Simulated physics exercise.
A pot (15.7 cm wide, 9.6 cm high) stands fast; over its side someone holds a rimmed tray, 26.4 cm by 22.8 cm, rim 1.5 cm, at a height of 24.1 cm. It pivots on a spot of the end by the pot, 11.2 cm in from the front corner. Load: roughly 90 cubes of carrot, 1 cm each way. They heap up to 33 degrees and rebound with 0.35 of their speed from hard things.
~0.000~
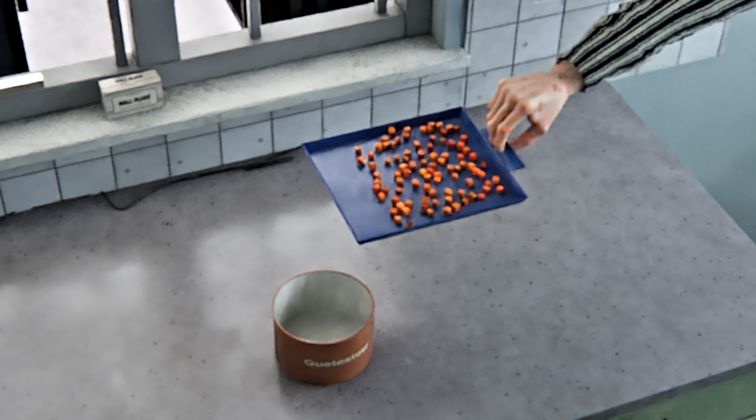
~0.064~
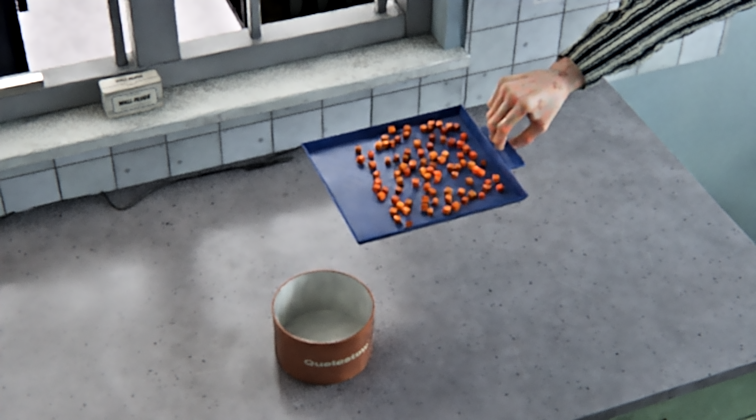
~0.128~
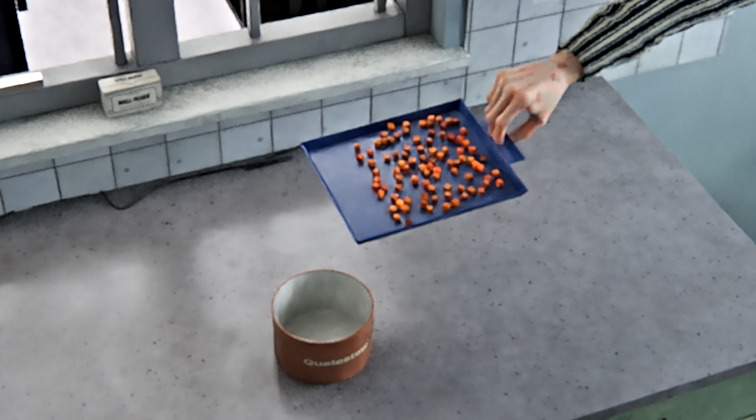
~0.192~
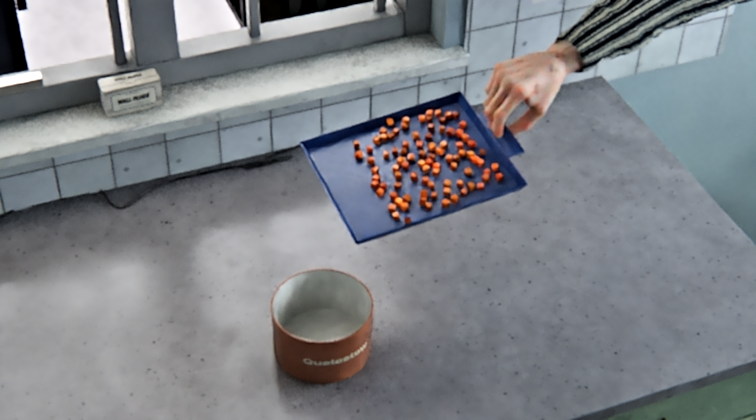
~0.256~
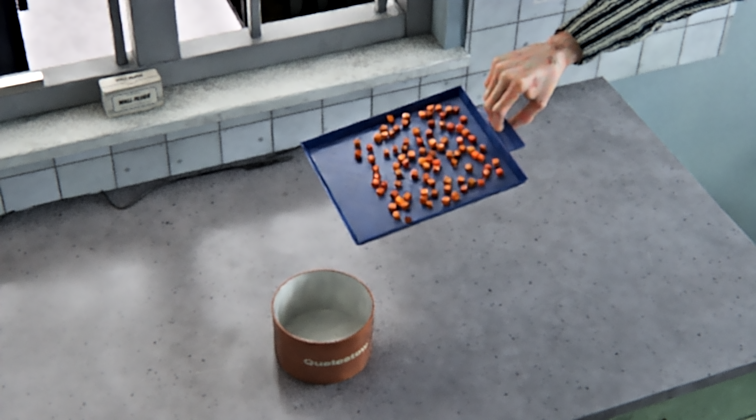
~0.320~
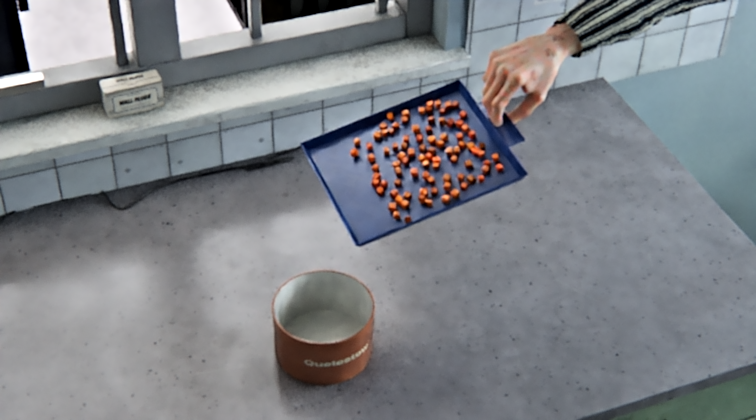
On a grey speckled countertop beneath a barred window, a hand in a striped sleeve holds a blue tray scattered with small orange cubes, level behind and above an empty terracotta-coloured pot. The hand then slightly raises the tray's far side, tilting it gently toward the front left, while the cubes barely shift.
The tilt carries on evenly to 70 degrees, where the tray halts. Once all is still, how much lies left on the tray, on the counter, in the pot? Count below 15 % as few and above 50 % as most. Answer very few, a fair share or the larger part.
Tray a fair share, counter a fair share, pot a fair share.
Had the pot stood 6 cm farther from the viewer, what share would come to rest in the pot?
It would be near 45 per cent.
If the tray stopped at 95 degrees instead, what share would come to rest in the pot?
In that case some 65 per cent.
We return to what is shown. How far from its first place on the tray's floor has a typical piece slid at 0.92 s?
About 5 cm.
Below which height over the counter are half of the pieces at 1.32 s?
Some 14 cm.
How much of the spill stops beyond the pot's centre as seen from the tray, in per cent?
Some 90 per cent.
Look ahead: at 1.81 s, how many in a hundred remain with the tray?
About 30 per cent.
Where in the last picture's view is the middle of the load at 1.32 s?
Around (312, 269).
After 0.92 s, tilt 39 degrees; the tray holds 100 %, the pot 0 %.
After 1.32 s, tilt 57 degrees; the tray holds 35 %, the pot 30 %.
Then, at 1.81 s, tilt 70 degrees; the tray holds 30 %, the pot 40 %.
By 3.2 s all is still; tray 30 %, counter 30 %, pot 40 %.
